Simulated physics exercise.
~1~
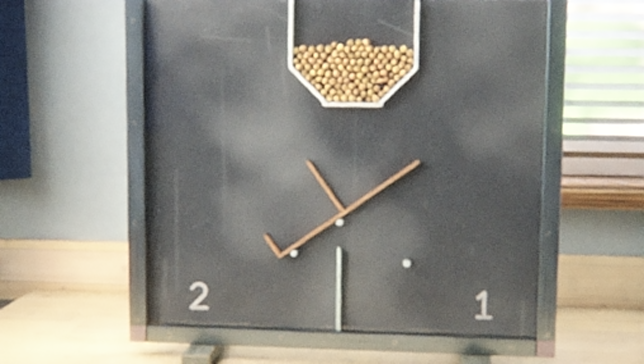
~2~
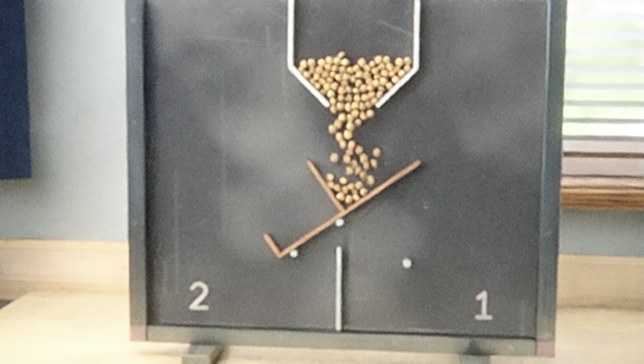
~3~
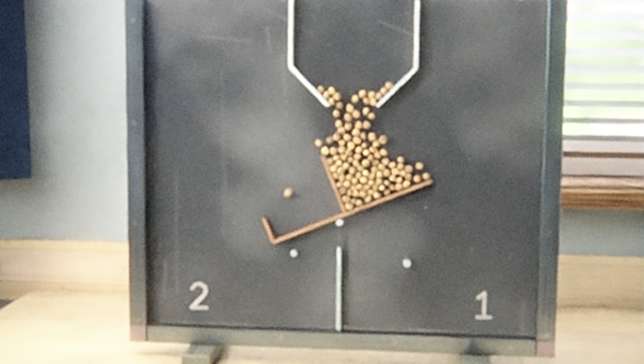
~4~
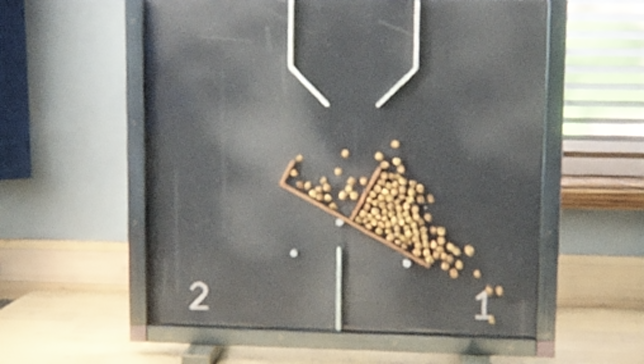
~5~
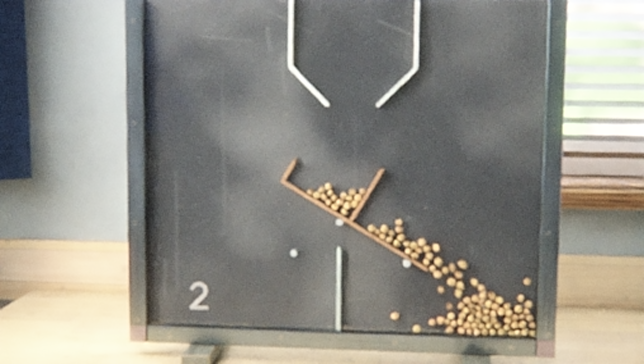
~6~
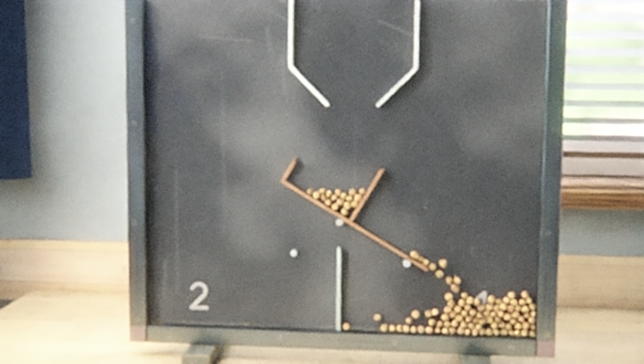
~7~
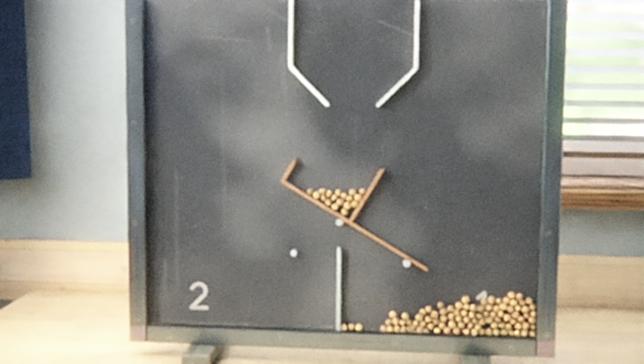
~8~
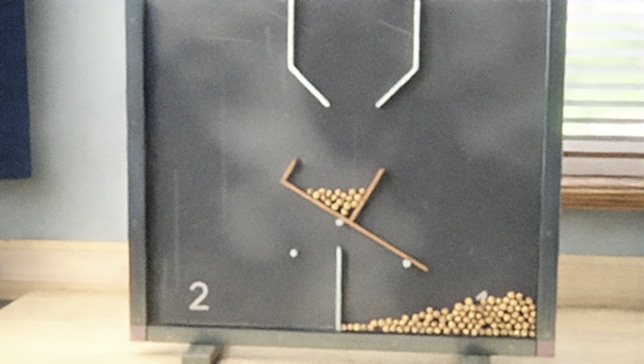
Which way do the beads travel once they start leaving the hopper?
They move down, dropping onto the tray, and most then slide off it to the bottom of the case.
